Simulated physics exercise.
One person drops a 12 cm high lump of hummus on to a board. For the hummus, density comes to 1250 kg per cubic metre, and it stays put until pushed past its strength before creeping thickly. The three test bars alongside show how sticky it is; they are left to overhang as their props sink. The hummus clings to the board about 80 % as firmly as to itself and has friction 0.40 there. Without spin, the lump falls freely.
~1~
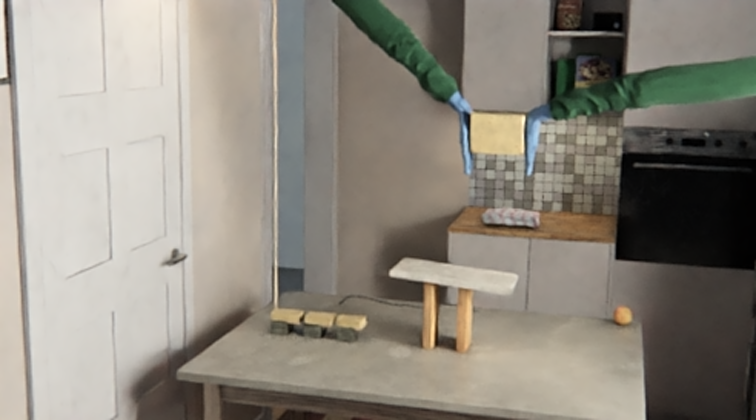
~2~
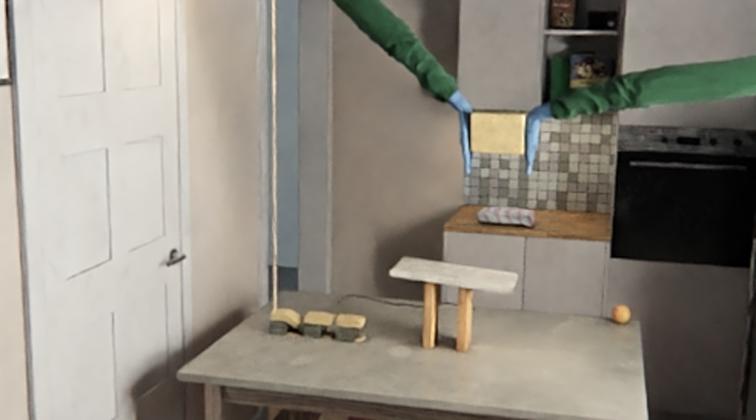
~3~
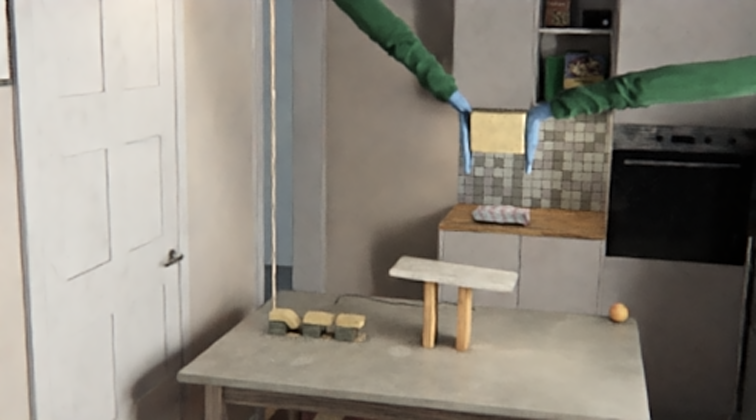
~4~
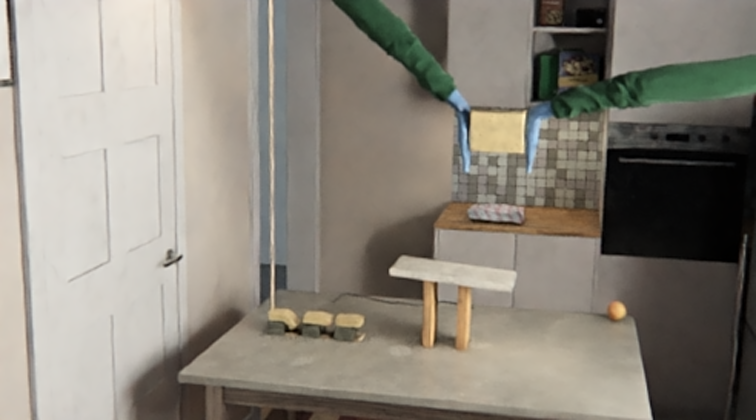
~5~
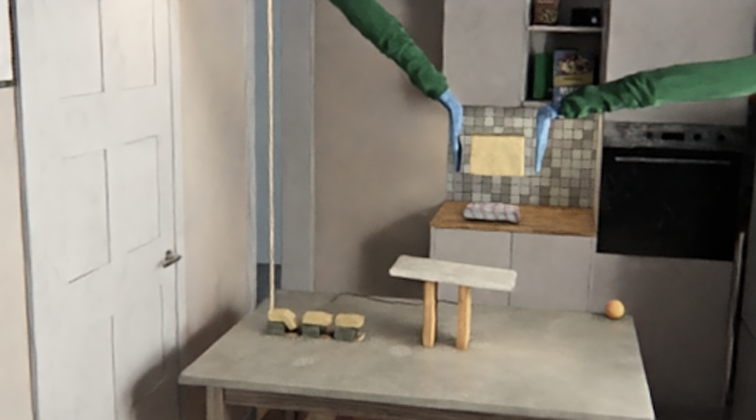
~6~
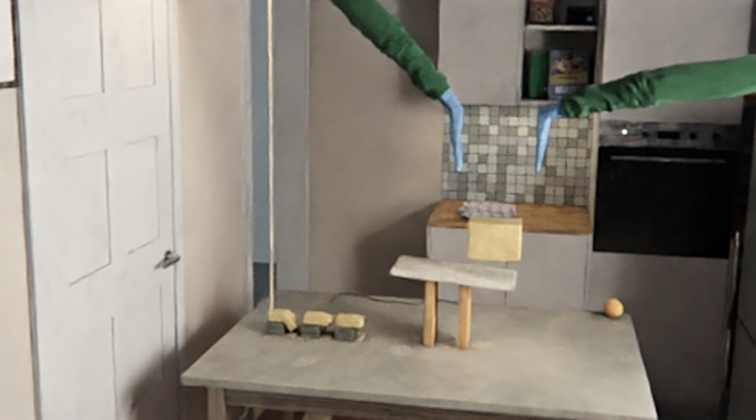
Pale yellow block held between two blue-gloved hands in green sleeves, then released and dropping toward a board on two wooden posts.
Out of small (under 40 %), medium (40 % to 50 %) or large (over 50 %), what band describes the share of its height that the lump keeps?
The band that describes it is medium.
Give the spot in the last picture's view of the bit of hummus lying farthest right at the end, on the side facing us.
You'll find it close to (520, 283).
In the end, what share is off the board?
Close to 35 in a hundred finishes off the board.
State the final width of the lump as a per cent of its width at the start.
180 %.
Last picture + 0.12 s, it stands 46 % of its first height and 6 % has gone off the board.
Last picture + 0.25 s, it stands 46 % of its first height and 34 % has gone off the board.
Last picture + 0.39 s, it stands 46 % of its first height and 34 % has gone off the board.
Last picture + 0.52 s, it stands 46 % of its first height and 34 % has gone off the board.
Last picture + 0.62 s, it stands 46 % of its first height and 34 % has gone off the board.
